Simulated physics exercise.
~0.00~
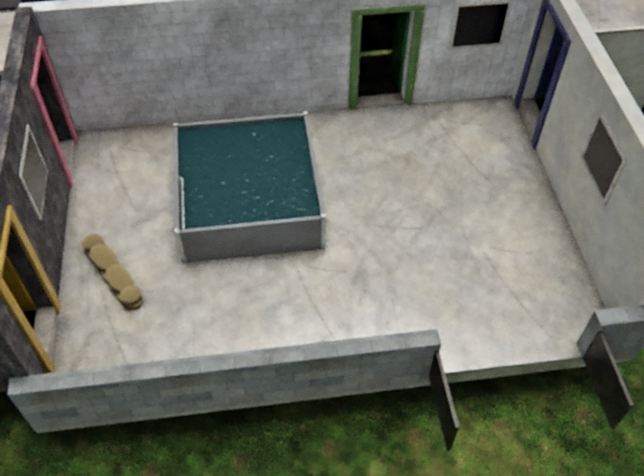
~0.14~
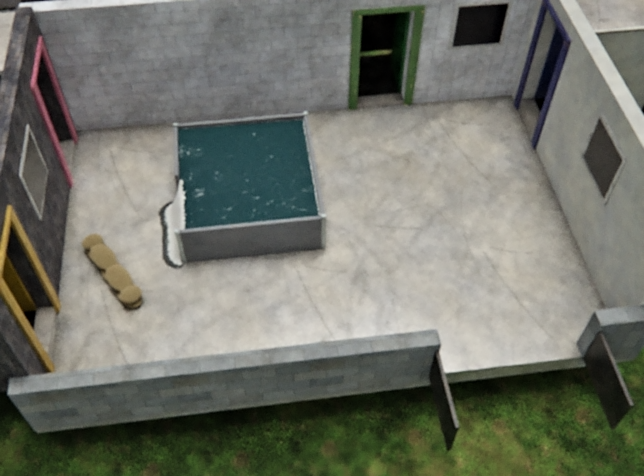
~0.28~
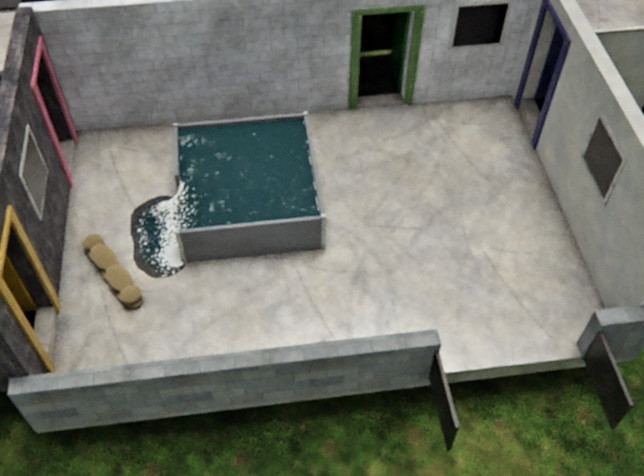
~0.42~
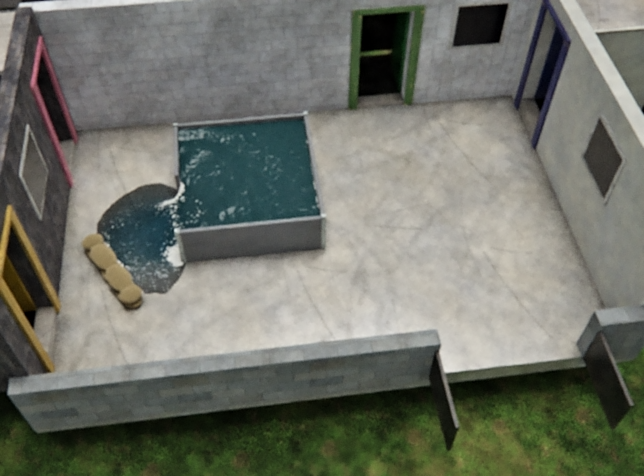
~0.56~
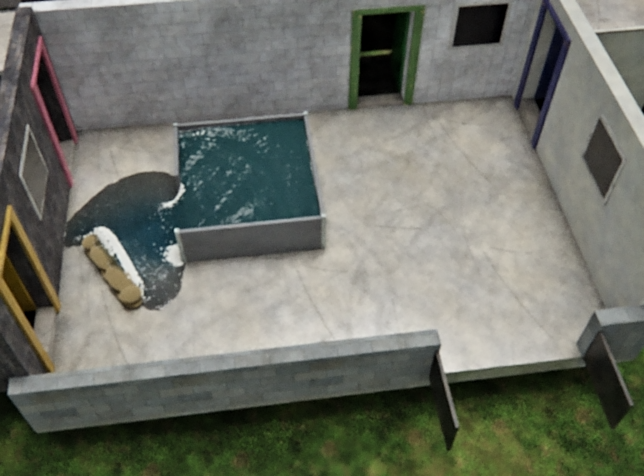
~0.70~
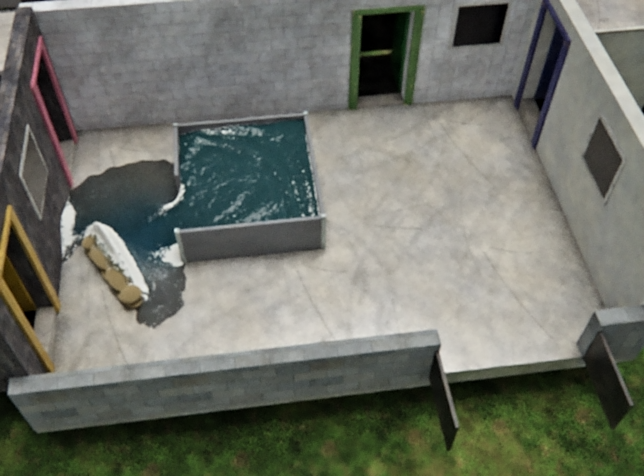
A raised tank of dark teal water stands in a pale walled yard seen from above, with a pink door and a yellow door at left, a green one at the back, a blue one at right, and grass in front. Water bursts through the tank's left side and spreads leftward across the floor. It foams around a row of tan, rounded objects and reaches the left wall, while the camera stays still.
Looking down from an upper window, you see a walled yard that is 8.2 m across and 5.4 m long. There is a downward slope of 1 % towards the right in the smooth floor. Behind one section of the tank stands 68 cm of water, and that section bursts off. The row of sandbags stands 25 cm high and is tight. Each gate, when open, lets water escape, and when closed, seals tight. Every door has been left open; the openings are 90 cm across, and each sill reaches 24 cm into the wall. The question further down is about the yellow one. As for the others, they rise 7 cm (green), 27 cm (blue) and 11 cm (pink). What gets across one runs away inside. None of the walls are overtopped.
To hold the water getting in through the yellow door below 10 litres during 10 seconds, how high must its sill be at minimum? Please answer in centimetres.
8 cm.
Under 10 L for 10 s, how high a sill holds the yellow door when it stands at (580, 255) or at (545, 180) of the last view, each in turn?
Minimums: Roughly 12.0 cm and 9.5 cm.
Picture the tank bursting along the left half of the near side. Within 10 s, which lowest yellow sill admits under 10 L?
You'd want it roughly 23 centimetres tall.
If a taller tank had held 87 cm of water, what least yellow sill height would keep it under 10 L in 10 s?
Around 14.5 cm high.
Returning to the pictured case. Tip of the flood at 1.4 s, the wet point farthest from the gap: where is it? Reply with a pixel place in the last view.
The tip of the flood lies near (76, 136).
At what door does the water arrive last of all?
That would be the blue door.
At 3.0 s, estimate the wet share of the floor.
Wet share: Near 40 %.
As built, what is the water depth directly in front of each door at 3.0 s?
Centimetres: Green = 0, blue = 0, pink = 18, yellow = 9.
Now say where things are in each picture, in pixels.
The tank at (246, 172) is whole and still, 68 cm deep; the yellow door at (33, 301) is dry, in the first frame.
The gap is at (183, 222), the front 0.3 m out at (164, 215); the back of the tank holds 68 cm, in the second frame.
The front is at (137, 240), 0.8 m from the gap at (184, 224); 1.0 m2 of floor is wet, 68 cm left at the back, in the third frame.
The front is at (103, 243), 1.3 m from the gap at (184, 225); 2.0 m2 of floor is wet, 68 cm left at the back, in the fourth frame.
The front is at (66, 241), 1.9 m from the gap at (184, 224); 3.0 m2 of floor is wet, 68 cm left at the back, in the fifth frame.
The front is at (70, 196), 2.0 m from the gap at (184, 224); 3.6 m2 of floor is wet, 64 cm left at the back; 1.3 m in a straight line remain to the yellow door at (33, 301), in the sixth frame.
After 1.4 s water covers 15 % of the floor, deepest (48 cm) near (122, 259); it has not reached the yellow door.
After 3.0 s water covers 40 % of the floor, deepest (36 cm) near (76, 143); 9 cm at the yellow door, 0 litres in over its 19 cm sill.
After 10.0 s water covers 90 % of the floor, deepest (14 cm) near (510, 101); 5 cm at the yellow door, 0 litres in over its 19 cm sill.
At the yellow door as built, the water arrived by 1.5 s and peaked near 13 cm at 2.2 s.
With a sill of 6 cm, 24 litres would have come in within the 10 s; with 10 cm, 3 litres. So under 10 litres takes about 8 cm.
